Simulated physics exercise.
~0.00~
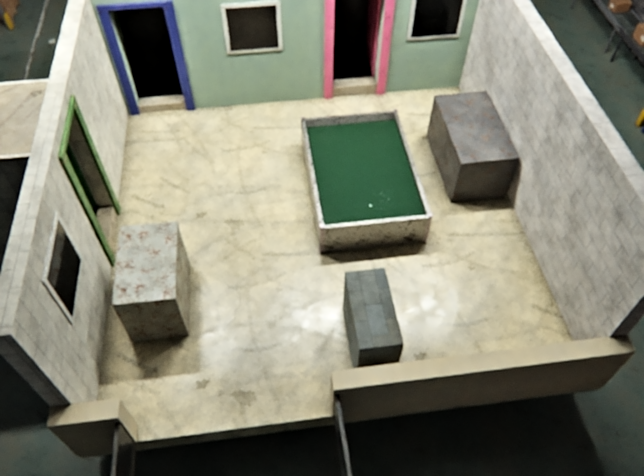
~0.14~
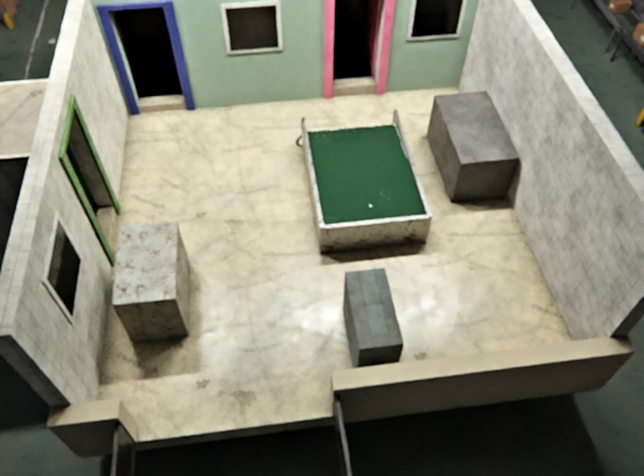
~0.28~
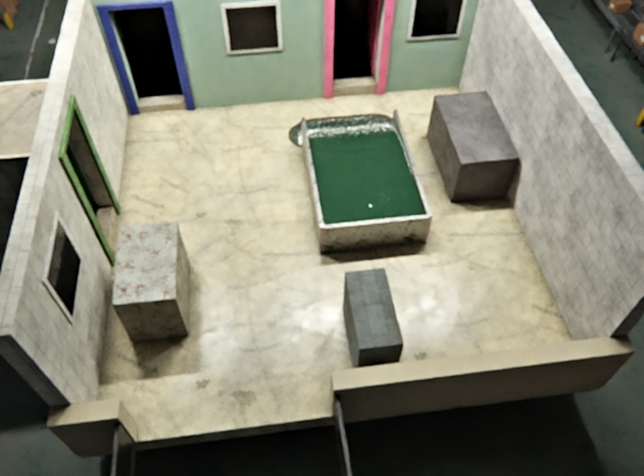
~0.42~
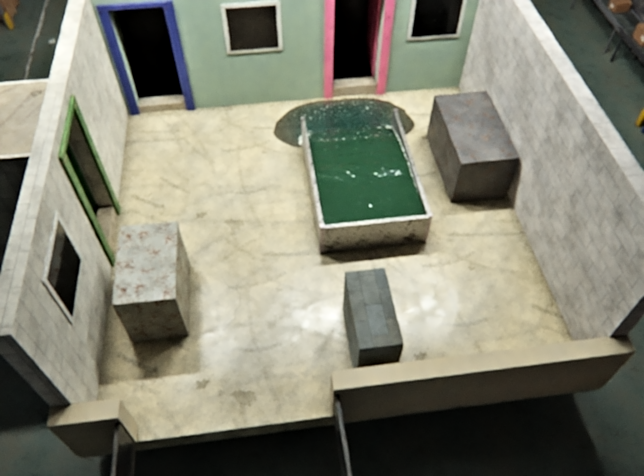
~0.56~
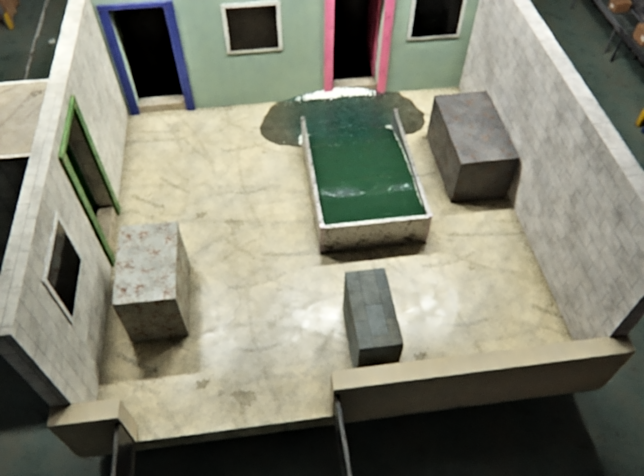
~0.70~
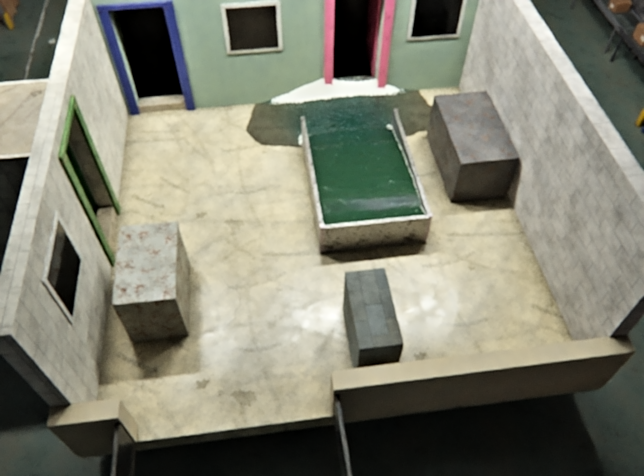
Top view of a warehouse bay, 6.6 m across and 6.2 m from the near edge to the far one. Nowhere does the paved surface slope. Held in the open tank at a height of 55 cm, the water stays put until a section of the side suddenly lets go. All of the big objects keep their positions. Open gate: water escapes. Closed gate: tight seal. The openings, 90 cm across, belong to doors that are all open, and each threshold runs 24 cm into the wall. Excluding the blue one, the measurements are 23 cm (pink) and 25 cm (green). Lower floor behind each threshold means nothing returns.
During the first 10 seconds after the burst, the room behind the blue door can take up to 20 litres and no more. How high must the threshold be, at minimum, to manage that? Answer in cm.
At least 11 cm.
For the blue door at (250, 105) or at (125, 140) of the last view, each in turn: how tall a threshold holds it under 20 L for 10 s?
About 10.5 cm for the first and 16 cm for the second.
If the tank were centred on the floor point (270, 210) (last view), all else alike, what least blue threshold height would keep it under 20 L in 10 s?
18 cm, give or take.
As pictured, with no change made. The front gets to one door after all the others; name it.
Last: Green.
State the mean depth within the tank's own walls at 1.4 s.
Around 33 cm deep on average.
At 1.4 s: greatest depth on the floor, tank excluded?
I'd estimate roughly 38 cm.
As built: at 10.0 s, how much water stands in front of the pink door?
About 8.0 centimetres.
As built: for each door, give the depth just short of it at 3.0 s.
Before pink it's 25 cm, before green 0 cm, before blue 6 cm.
After 1.4 s water covers 15 % of the floor, deepest (38 cm) near (332, 99); it has not reached the blue door.
After 3.0 s water covers 35 % of the floor, deepest (37 cm) near (471, 124); 6 cm at the blue door, 0 litres in over its 17 cm threshold.
After 10.0 s water covers 95 % of the floor, deepest (10 cm) near (95, 428); 8 cm at the blue door, 2 litres in over its 17 cm threshold.
At the blue door as built, the water arrived by 1.7 s and peaked near 14 cm at 6.2 s.
Run again over the same 10 s with other heights there, 39 litres in over 9 cm, 12 litres over 12.5 cm. The limit of 20 litres is kept from about 11 cm up.
